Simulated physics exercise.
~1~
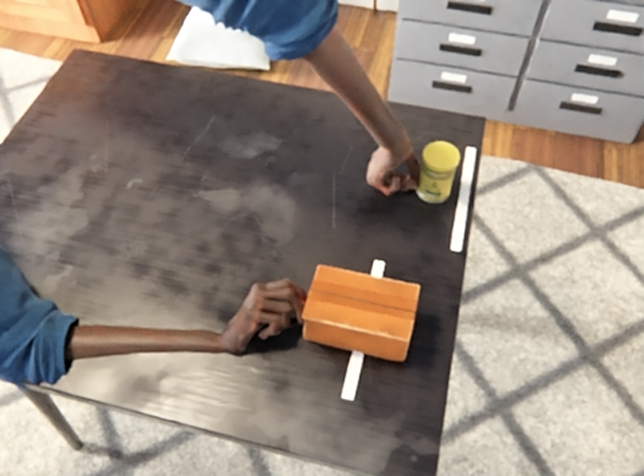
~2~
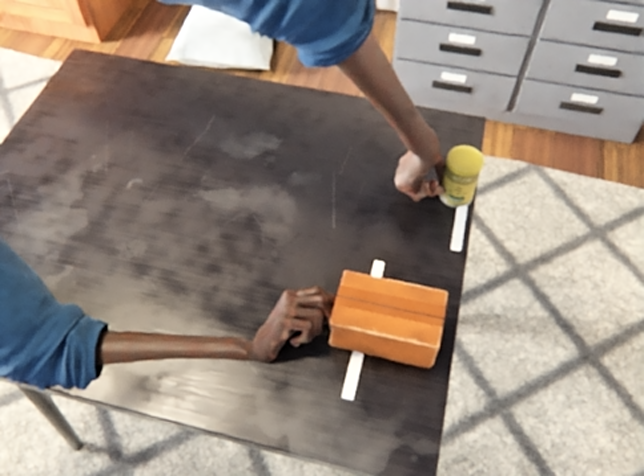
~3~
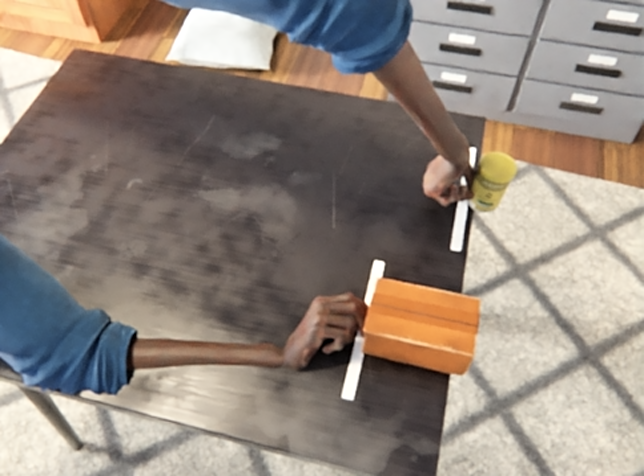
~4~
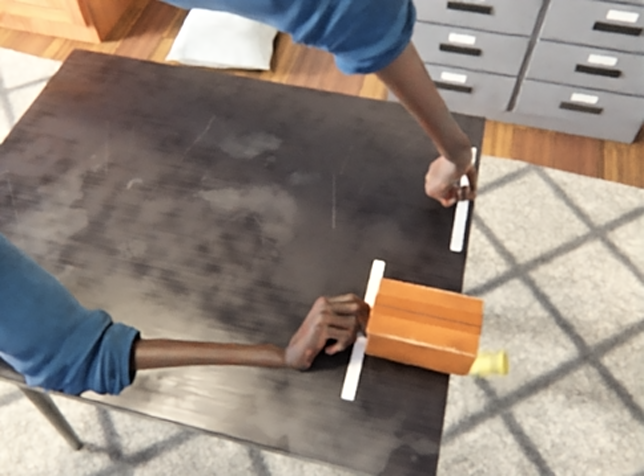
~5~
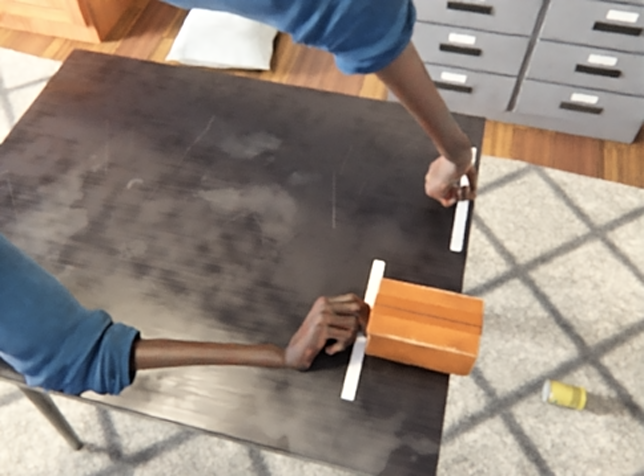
A small yellow tin and an orange box slide rightward across a dark, scuffed table, seen from above in a room with a patterned rug and grey drawers. Two blue-sleeved arms push them, the tin near the far right corner and the box nearer the viewer, towards white tape strips. The box passes over its strip until its right end overhangs the edge, while the tin reaches the edge and tips. The hands stop at the tape. The tin drops past the box and ends on its side on the rug, while the box stays on the table.
